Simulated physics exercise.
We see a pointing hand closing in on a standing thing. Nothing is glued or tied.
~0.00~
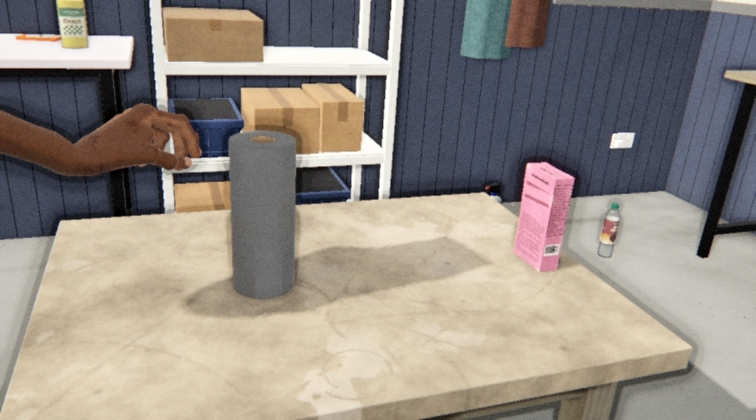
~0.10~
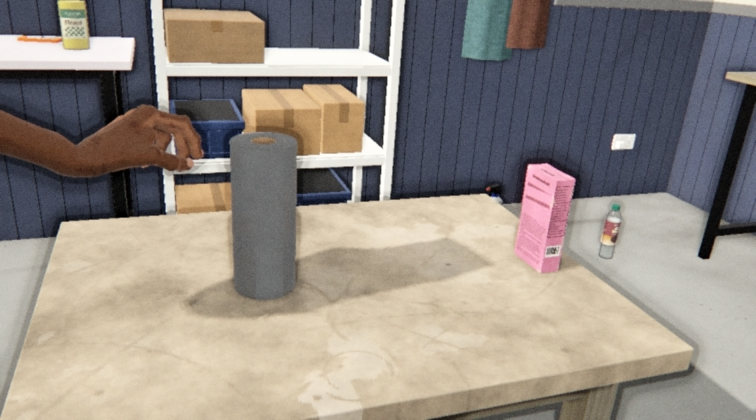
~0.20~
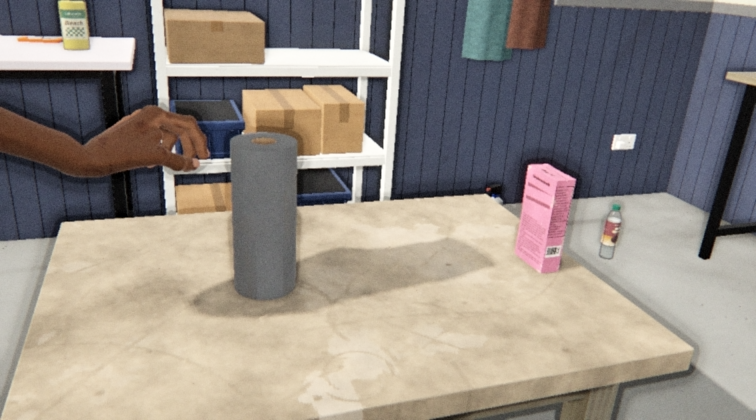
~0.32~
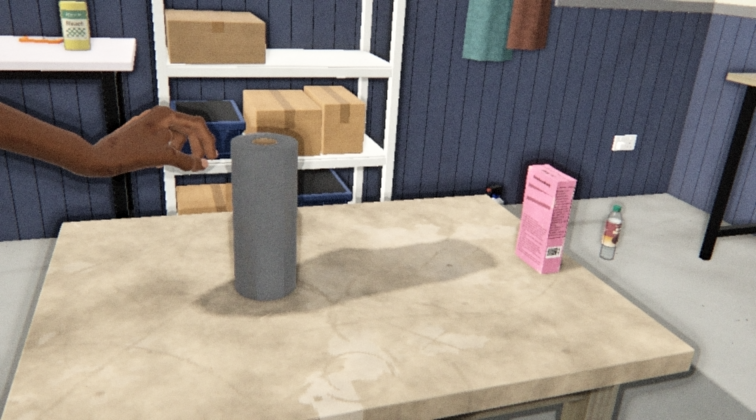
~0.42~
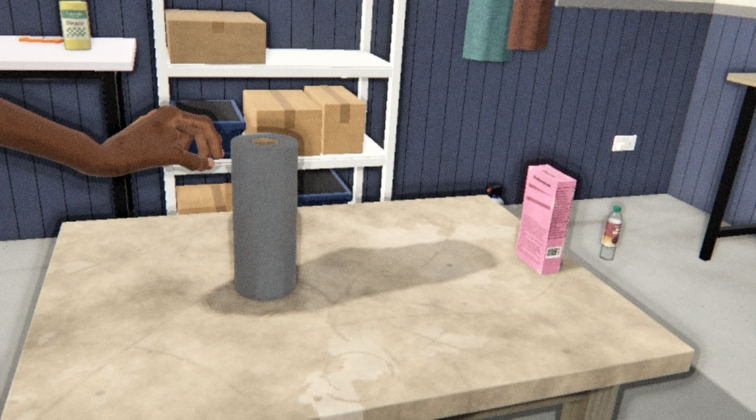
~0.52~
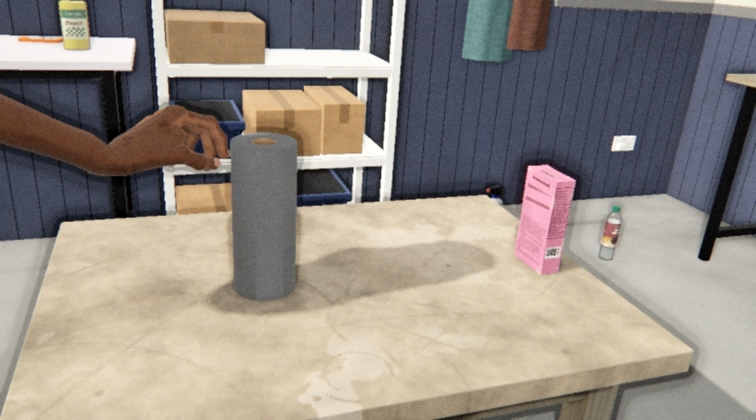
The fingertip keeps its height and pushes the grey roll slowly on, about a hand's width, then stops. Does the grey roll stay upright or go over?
The grey roll falls over.
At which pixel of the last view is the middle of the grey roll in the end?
Around (379, 247).
After 1.52 s, grey roll turned 22° from how it was put near (296, 209).
After 2.02 s, grey roll on its side near (365, 250).
In the end (2.6 s), toppled on the table, grey roll. At the end, from the last picture's camera, grey roll near (379, 247).
